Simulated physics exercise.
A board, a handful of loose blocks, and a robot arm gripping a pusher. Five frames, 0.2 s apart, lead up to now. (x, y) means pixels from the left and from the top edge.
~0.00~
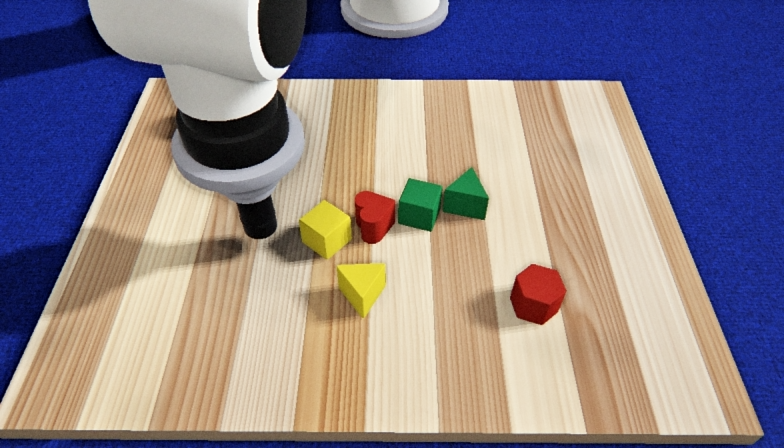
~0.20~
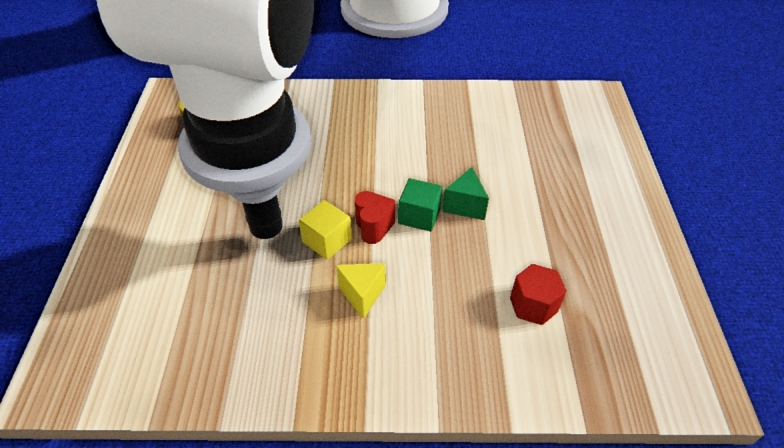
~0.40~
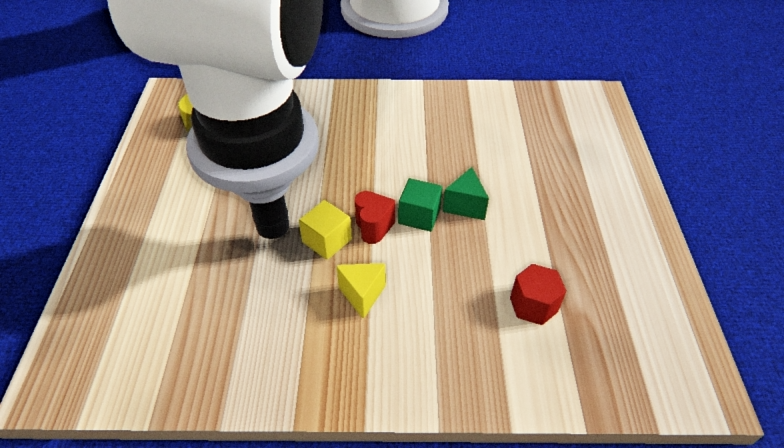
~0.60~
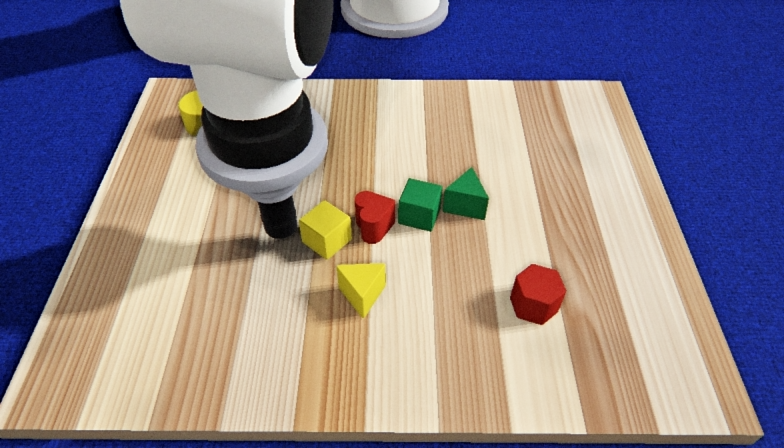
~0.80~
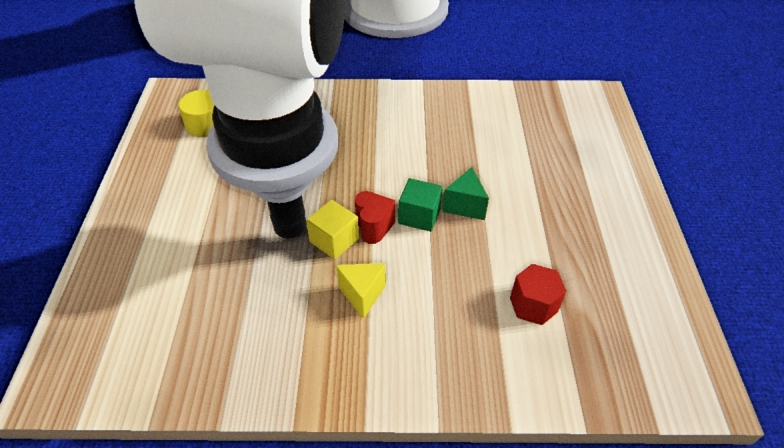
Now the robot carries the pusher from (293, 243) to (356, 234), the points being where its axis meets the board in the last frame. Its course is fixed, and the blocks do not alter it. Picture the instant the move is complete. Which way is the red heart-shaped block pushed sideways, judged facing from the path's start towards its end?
Slides right.
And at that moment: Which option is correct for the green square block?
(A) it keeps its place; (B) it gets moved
Option B.
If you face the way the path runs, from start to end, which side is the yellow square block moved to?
Sideways shift: Right.
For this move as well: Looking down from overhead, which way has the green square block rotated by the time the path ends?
Viewed from overhead, the green square block winds up turned anticlockwise.
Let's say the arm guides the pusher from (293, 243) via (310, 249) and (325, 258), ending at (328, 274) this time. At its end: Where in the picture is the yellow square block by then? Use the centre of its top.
I think it will end close to (364, 226).
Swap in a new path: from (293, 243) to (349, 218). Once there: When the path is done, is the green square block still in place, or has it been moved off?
The block you're asking about gets moved.
On the path given first. Halfway along, pusher at (323, 222); yellow square block at (364, 217), turned 15° clockwise; red heart-shaped block at (396, 205), turned 25° anticlockwise; green square block at (432, 191), turned 15° anticlockwise; green three-sided block at (474, 183).
At the end, pusher at (355, 217); yellow square block at (392, 220), turned 40° clockwise; red heart-shaped block at (431, 206), turned 45° anticlockwise; green square block at (456, 184), turned 35° anticlockwise; green three-sided block at (496, 177), turned 15° clockwise.
